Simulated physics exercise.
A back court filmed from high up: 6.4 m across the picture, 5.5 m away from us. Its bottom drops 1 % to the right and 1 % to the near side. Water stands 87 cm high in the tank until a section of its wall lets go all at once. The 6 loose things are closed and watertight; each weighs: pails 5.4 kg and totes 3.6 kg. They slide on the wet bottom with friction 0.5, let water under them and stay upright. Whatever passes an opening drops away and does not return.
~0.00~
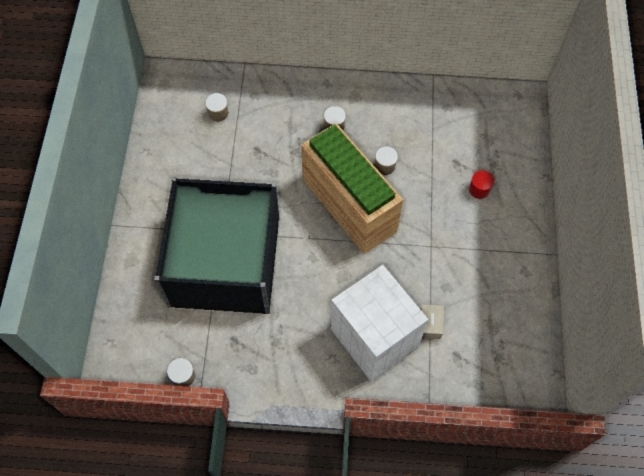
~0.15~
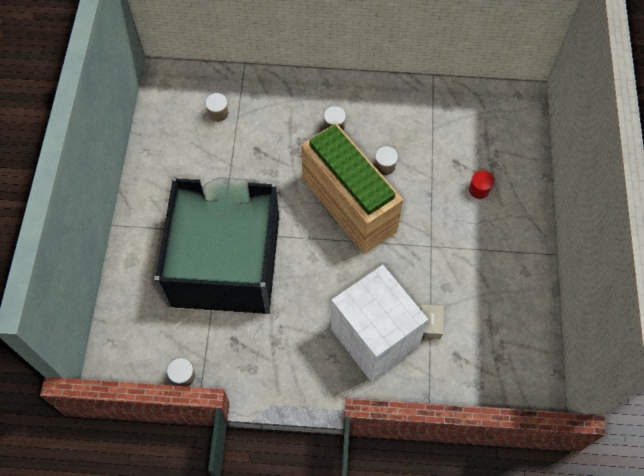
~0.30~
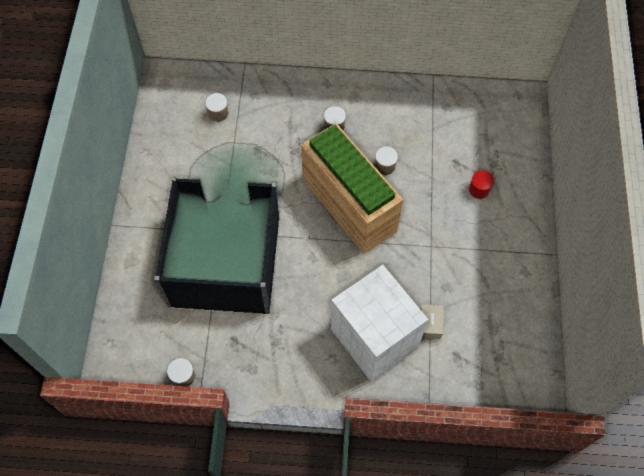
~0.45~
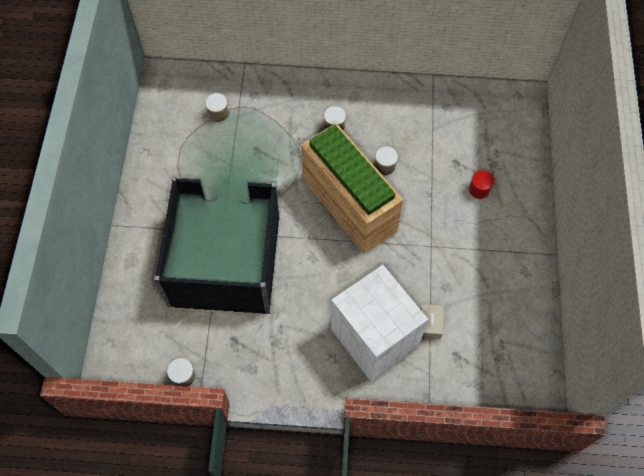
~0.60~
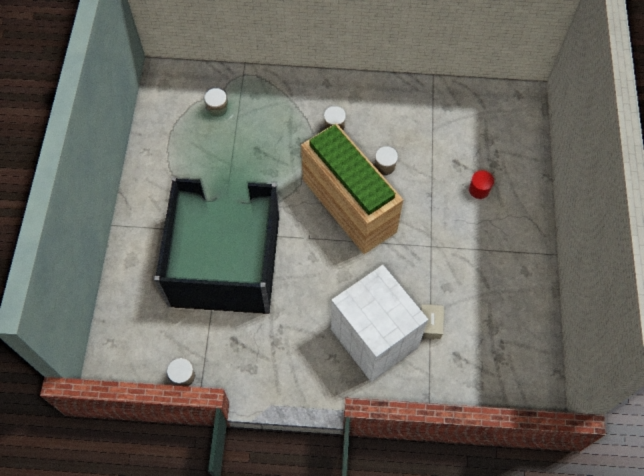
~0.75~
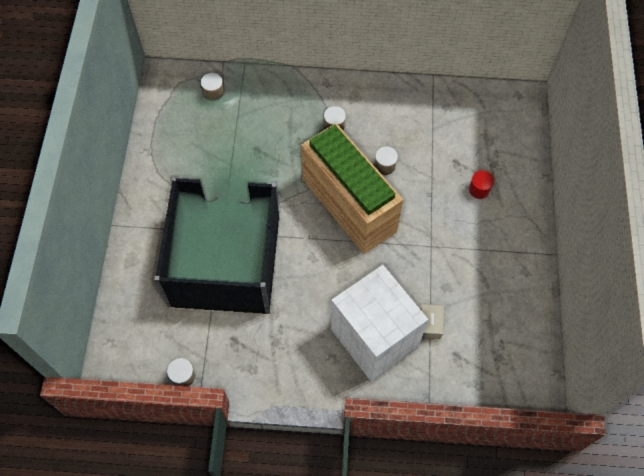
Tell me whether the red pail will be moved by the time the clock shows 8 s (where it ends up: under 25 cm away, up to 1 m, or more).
The red pail travels far.
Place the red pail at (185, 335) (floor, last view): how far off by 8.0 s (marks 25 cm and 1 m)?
It holds its place.
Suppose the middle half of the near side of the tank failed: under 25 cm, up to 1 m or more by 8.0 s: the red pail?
Then the red pail holds its place.
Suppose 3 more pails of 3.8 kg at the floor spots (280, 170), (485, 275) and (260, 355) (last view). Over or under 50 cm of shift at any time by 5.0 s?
In that order: More, under, under.
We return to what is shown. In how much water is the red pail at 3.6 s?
Roughly 2 cm.
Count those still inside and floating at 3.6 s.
At that moment 2.
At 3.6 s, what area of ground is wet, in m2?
Roughly 18 m2.
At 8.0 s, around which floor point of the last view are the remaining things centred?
Near (355, 287).
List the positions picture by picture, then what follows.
The first picture shows the red pail at (483, 180), on the bottom; water covers 1.8 m2; 0 of 6 have shifted.
The second picture shows the red pail at (483, 180), on the bottom; water covers 2.3 m2; 0 of 6 have shifted.
The third picture shows the red pail at (483, 180), on the bottom; 3.1 m2 under water; 0 of 6 have shifted.
The fourth picture shows the red pail at (483, 180), on the bottom; water covers 4.2 m2; 0 of 6 have shifted.
The fifth picture shows the red pail at (483, 180), on the bottom; water covers 5.6 m2; 1 of 6 have shifted.
The sixth picture shows the red pail at (483, 180), on the bottom; 7.3 m2 under water; 1 of 6 have shifted.
After 1.6 s the red pail is near (483, 180), 0.0 m from its start, aground; 0 of 6 are out; 1 afloat.
After 3.6 s the red pail is near (483, 180), 0.0 m from its start, aground; 0 of 6 are out; 2 afloat.
After 5.6 s the red pail is near (498, 198), 0.4 m from its start, aground; 0 of 6 are out; 0 afloat.
After 8.0 s the red pail is near (489, 264), 1.3 m from its start, aground; 0 of 6 are out; 0 afloat.
